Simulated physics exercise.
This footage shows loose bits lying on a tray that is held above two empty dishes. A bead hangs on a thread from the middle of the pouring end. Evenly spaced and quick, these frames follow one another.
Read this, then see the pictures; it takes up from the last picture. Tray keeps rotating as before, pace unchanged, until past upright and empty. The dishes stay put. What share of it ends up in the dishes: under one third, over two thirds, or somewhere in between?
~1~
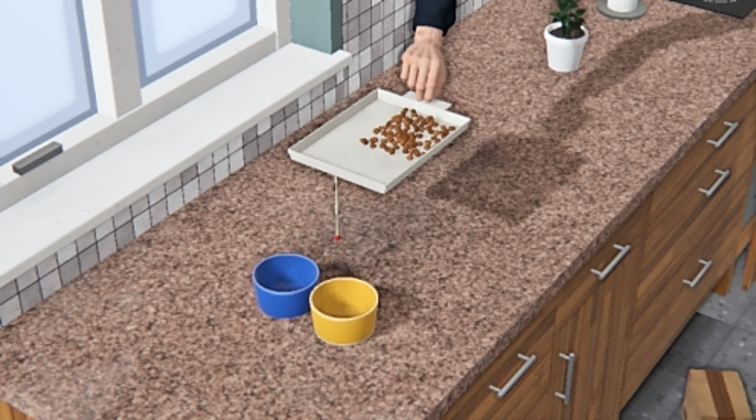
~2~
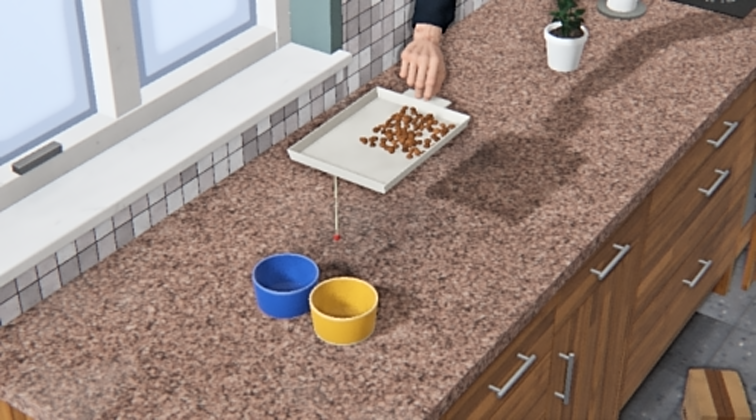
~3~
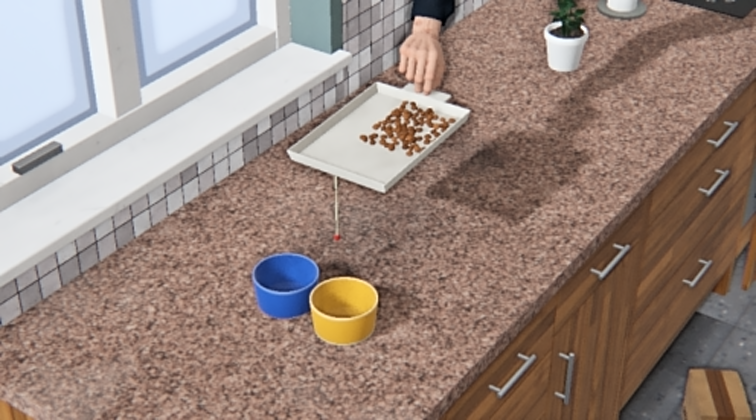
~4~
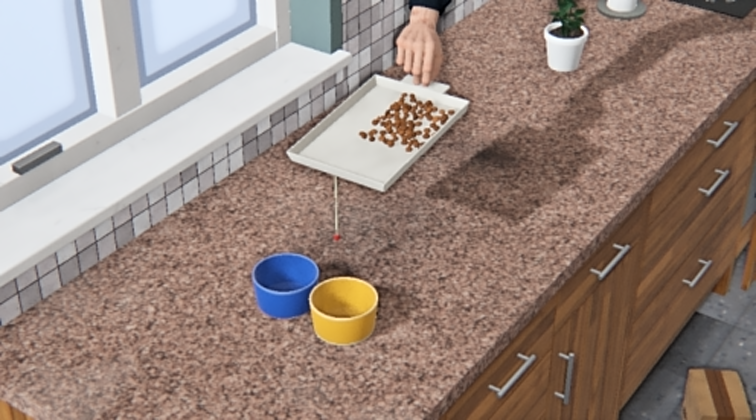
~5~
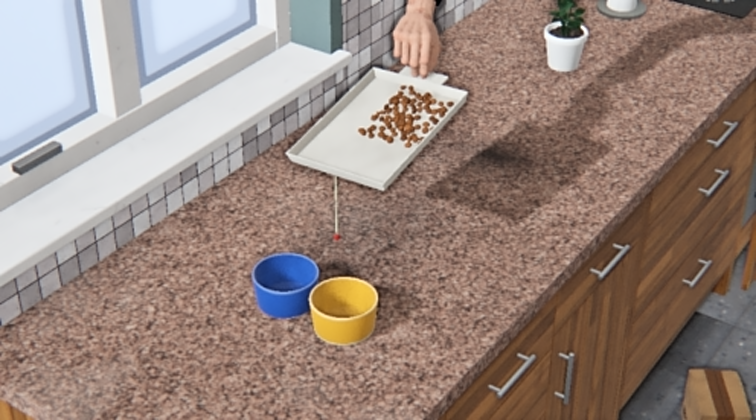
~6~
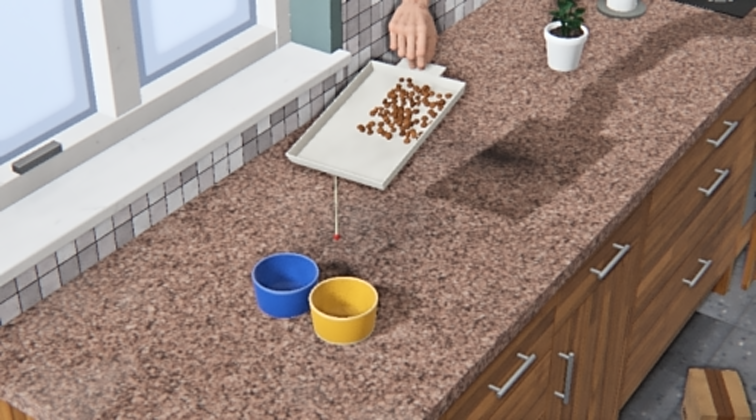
Under one third.
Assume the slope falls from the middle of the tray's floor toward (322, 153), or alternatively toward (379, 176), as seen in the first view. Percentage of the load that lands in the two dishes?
So it's 0 percent with the first slope and 0 percent with the other.
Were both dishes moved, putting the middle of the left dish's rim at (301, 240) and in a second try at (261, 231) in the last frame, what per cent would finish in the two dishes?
80% for the first placement, 80% for the second.
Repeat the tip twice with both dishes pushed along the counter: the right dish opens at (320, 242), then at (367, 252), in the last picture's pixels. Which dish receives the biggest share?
On the first try it would be the one on the right, and on the second the one on the left.
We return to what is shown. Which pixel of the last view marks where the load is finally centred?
Somewhere close to (287, 269) in the last picture.
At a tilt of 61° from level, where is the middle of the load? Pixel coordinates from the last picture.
(316, 165).
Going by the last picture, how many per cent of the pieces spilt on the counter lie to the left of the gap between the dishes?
About 70 percent.
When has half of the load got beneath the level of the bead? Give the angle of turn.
100°.
Soon, tray tipped steeply; most on the tray; a small part in the air.
A while on, tray tipped right over; about a third on the tray; a stray few in the right dish; a small part in the left dish; about half outside both; a small part in the air.
Towards the end, tray tipped past a quarter turn; a stray few in the right dish; a small part in the left dish; most outside both.
Finally, tray tipped past a quarter turn; a stray few in the right dish; a small part in the left dish; most outside both.
